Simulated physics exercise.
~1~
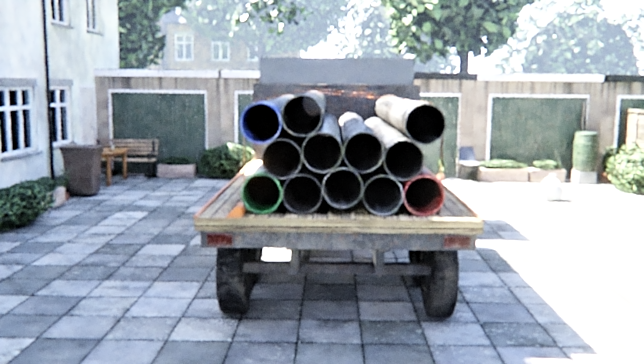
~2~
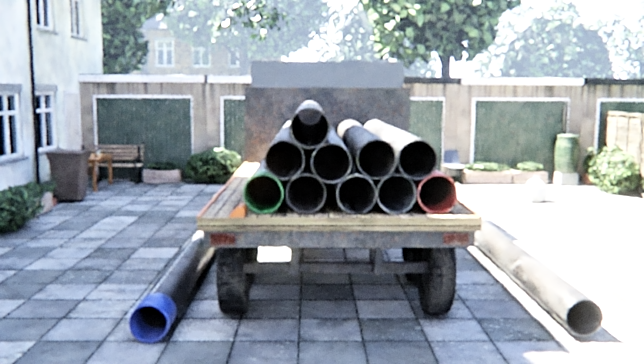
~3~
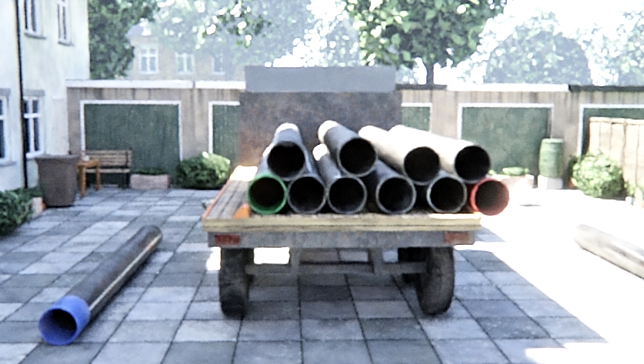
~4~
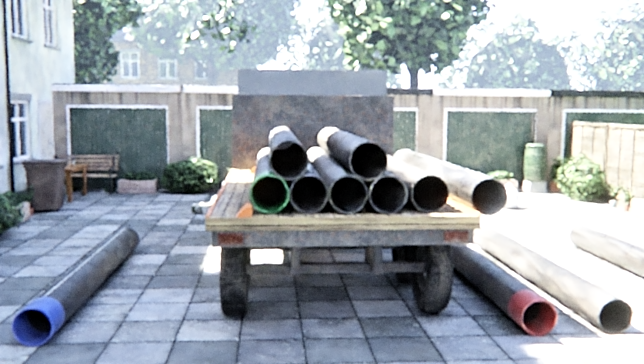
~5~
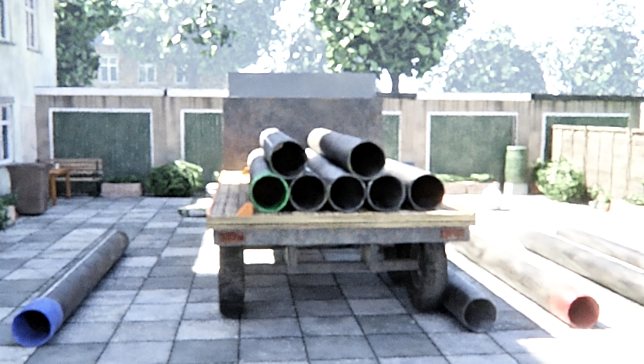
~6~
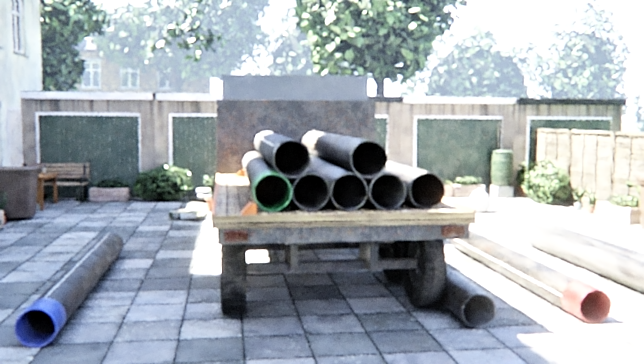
Steel pipes rolling off both sides of a parked flatbed, blue falling left, red dropping right, green staying on the deck.
